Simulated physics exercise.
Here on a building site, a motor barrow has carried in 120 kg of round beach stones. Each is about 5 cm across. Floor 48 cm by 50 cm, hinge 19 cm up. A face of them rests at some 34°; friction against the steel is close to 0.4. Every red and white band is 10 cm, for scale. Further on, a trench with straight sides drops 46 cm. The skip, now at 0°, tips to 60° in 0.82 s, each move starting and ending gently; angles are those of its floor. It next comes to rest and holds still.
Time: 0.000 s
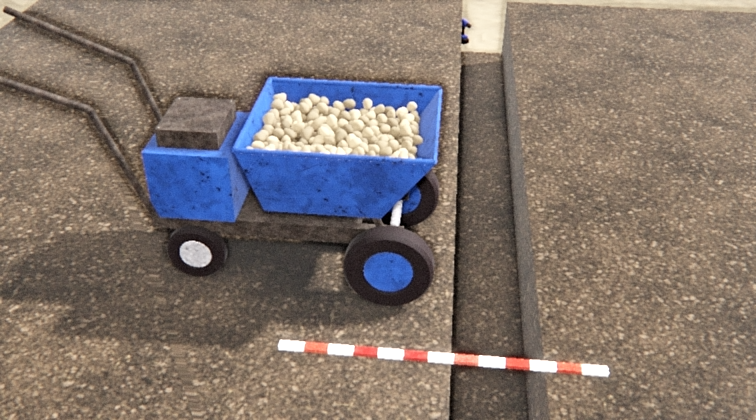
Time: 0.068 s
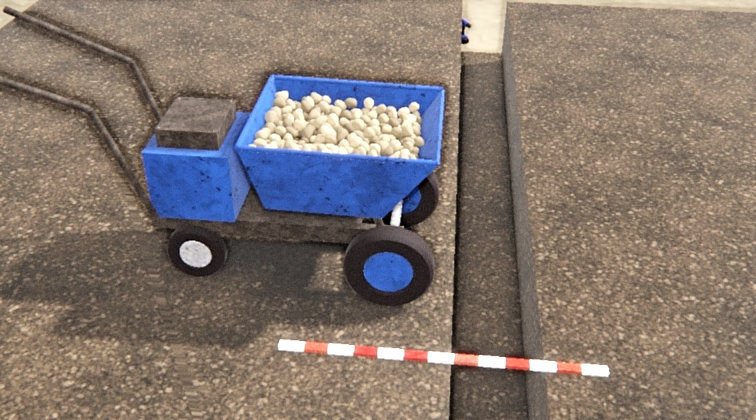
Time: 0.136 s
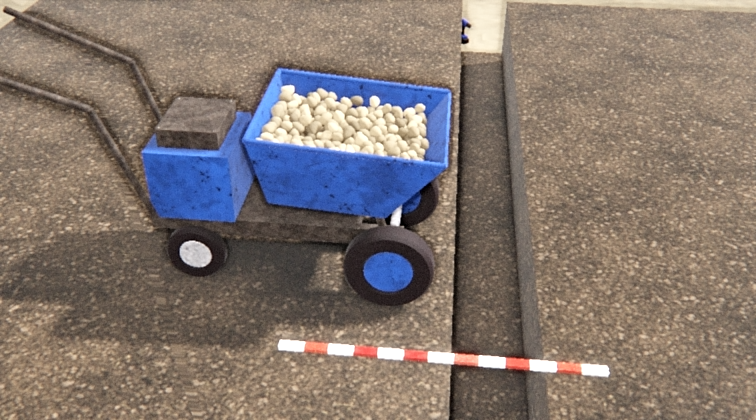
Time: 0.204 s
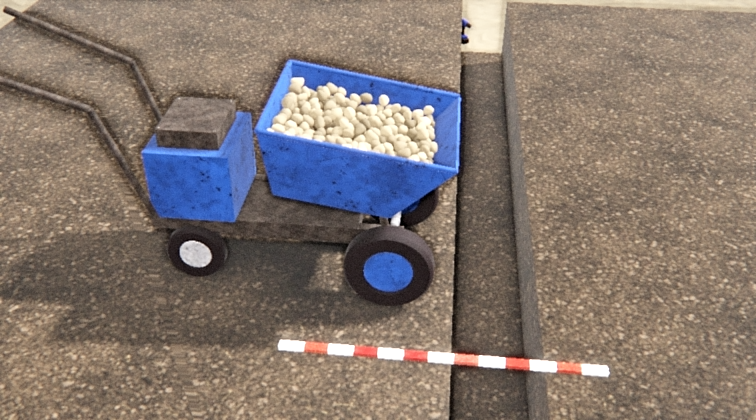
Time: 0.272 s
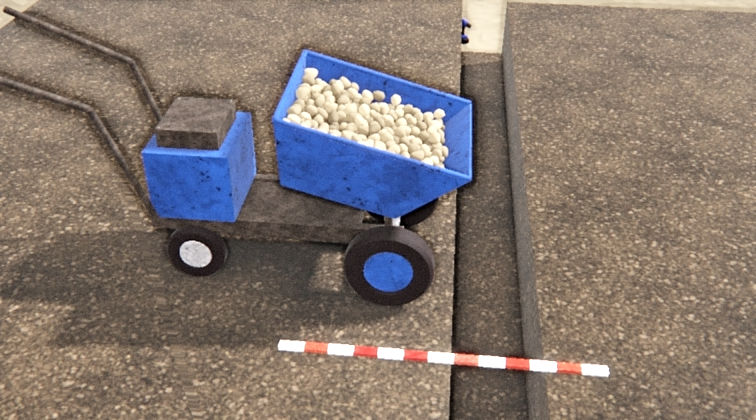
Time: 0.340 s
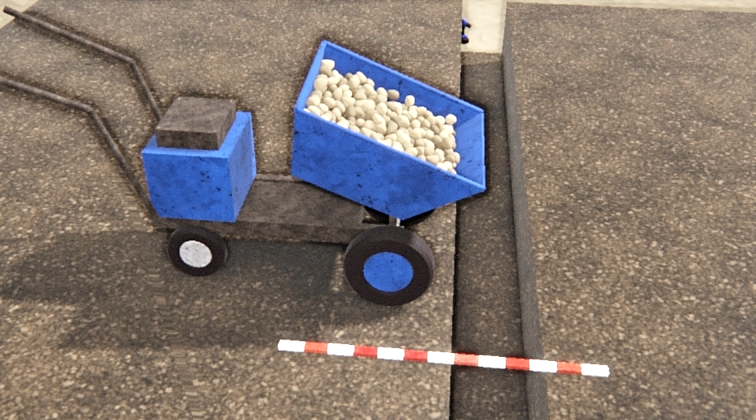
A blue skip heaped with pale round stones tilts on a small motor barrow, seen from above and to the side on brown, gritty ground. The barrow has dark handles at the left and blue-hubbed front wheels beside a straight-sided trench, with a red and white banded pole lying across it. The skip's left end rises slowly, then faster, carrying the stones rightward, while barrow and camera stay still.
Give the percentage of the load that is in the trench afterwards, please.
Near 23 per cent of the load.
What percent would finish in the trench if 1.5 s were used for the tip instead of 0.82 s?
It'd be some 30 per cent.
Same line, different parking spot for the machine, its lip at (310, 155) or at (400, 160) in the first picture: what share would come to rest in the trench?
Near 55 then near 45 percent.
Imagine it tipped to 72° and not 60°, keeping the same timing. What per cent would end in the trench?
Then about 30 per cent.
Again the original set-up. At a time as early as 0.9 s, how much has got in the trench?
About 5%.
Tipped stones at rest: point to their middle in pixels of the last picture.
Around (569, 273).
After 0.6 s the floor is at 51°; 100 % in the skip; the foremost stones are at (504, 208).
After 0.9 s the floor is at 60°; 88 % in the skip, 4 % in the trench, 8 % past the trench; the foremost stones are at (578, 257).
After 1.3 s the floor is at 60°; 55 % in the skip, 3 % in the trench, 42 % past the trench; the foremost stones are at (691, 268).
After 3.2 s the floor is at 60°; 28 % in the skip, 23 % in the trench, 48 % past the trench; the foremost stones are past the picture's edge.
